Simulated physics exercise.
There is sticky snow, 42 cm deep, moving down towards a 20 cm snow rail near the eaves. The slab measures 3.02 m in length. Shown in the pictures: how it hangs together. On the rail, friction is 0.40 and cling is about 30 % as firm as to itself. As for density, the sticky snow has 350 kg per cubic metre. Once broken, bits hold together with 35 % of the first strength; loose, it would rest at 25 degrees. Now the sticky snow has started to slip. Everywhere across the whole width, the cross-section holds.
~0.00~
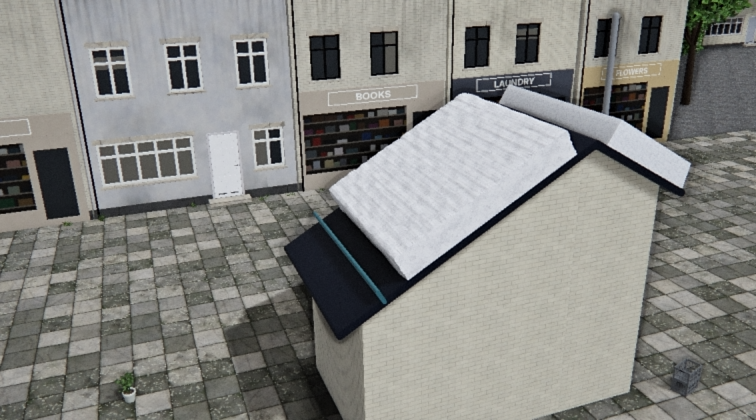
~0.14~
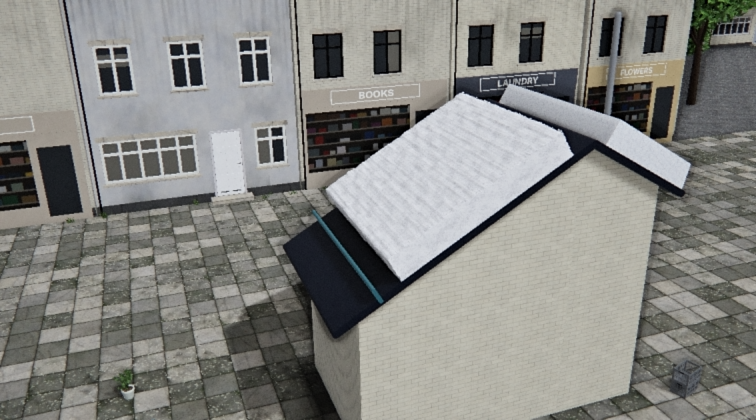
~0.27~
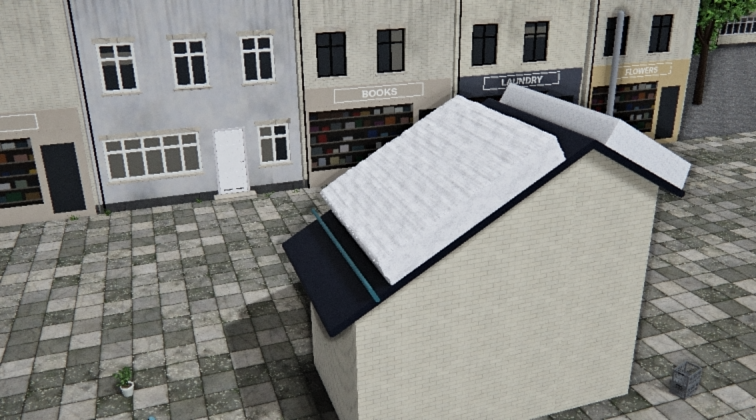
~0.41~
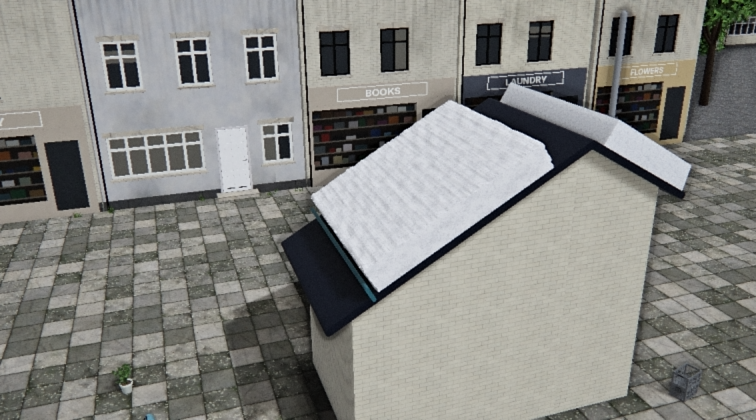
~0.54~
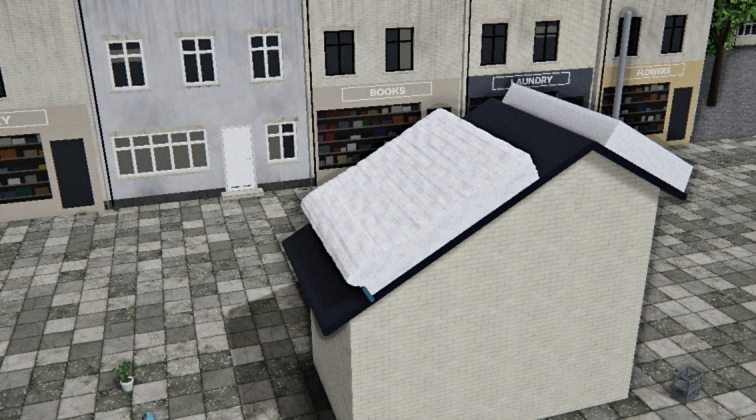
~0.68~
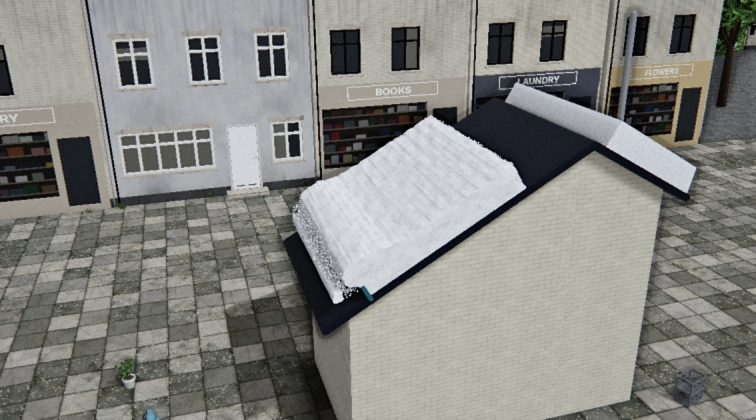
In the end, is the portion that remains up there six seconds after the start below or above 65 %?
Lower than 65 %.
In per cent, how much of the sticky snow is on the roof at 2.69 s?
Some 30 %, give or take.
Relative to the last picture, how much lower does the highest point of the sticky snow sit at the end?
About 0.9 m.
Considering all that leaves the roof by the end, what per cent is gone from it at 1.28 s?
Some 40 per cent.
After 1.28 s, 73 % of the snow is on the roof.
After 1.99 s, 40 % of the snow is on the roof.
After 2.69 s, 32 % of the snow is on the roof.
After 3.40 s, 31 % of the snow is on the roof.
After 6.00 s, 30 % of the snow is on the roof.
